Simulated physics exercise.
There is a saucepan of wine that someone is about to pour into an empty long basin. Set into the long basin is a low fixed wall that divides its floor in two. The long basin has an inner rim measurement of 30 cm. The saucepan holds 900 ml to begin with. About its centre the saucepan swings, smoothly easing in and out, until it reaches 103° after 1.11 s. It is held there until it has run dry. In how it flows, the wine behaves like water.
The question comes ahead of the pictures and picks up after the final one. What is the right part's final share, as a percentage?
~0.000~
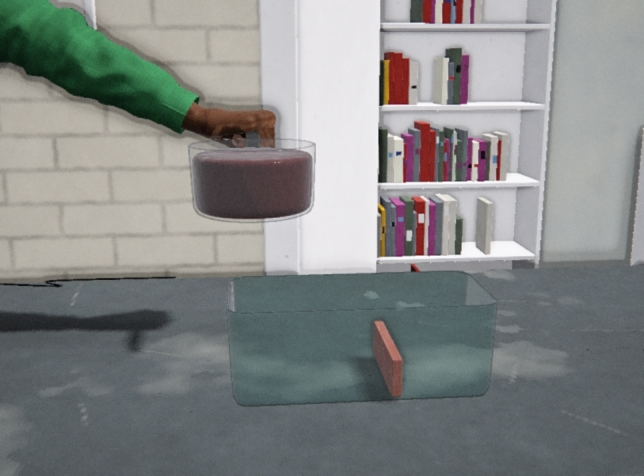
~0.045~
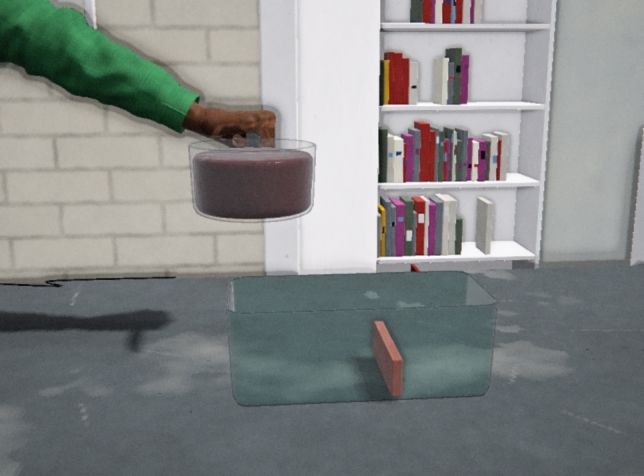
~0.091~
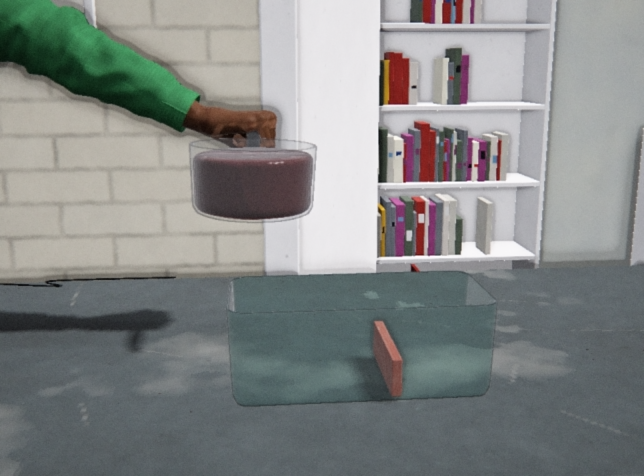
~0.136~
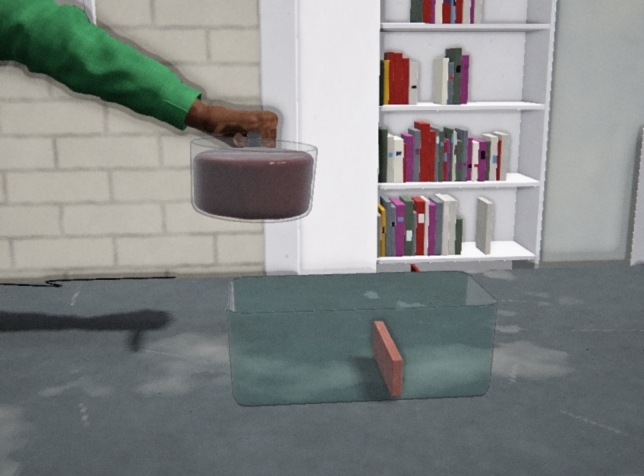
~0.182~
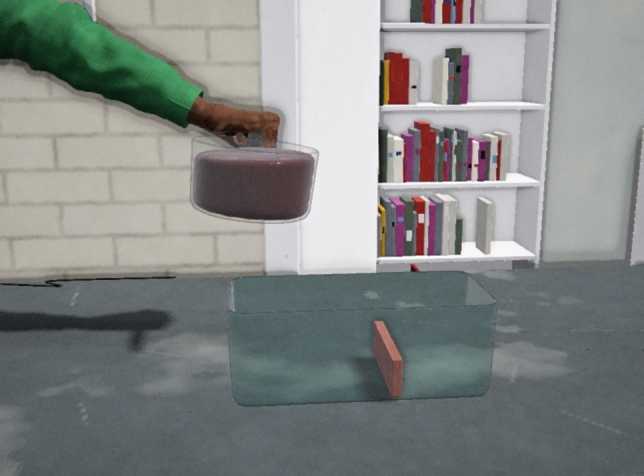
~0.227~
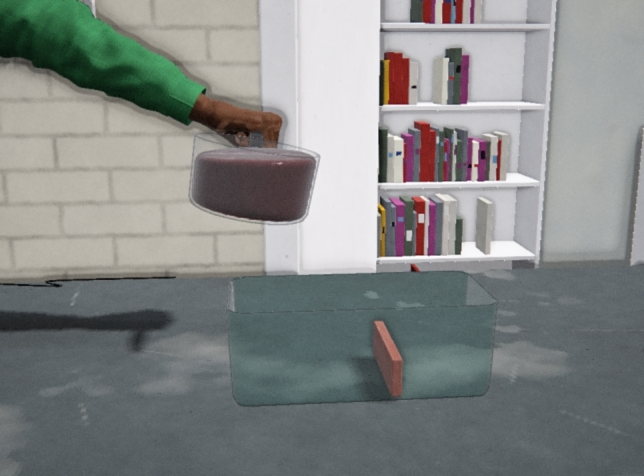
About 31 per cent.
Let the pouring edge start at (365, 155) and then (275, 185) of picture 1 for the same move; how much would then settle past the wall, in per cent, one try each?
In turn about 70 and 10 per cent.
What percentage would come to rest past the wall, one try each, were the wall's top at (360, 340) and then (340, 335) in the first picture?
Some 65 in a hundred, then some 80 in a hundred.
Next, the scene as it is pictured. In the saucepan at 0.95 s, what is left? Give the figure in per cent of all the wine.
Close to 12 percent of the whole amount.
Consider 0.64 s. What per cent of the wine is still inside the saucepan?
Roughly 60 per cent.
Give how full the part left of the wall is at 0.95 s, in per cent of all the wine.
Reading: Approx. 48 per cent.
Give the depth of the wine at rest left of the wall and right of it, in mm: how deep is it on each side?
The left side settles near 26 mm and the right side near 20 mm.
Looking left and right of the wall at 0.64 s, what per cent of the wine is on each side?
Left roughly 10, right roughly 3.
Then, 0.64 s in, the tilt is 64° and 60 per cent is still to pour, 9 is left of the wall and 3 right of it.
Then, 0.95 s in, the tilt is 98° and 12 per cent is still to pour, 47 is left of the wall and 31 right of it.
Then, 1.26 s in, the tilt is 103° and 1 per cent is still to pour, 66 is left of the wall and 31 right of it.
Then, 1.61 s in, the tilt is 103° and 0 per cent is still to pour, 68 is left of the wall and 31 right of it.
Finally, 68 per cent lies left of the wall, 31 right of it and 2 outside.
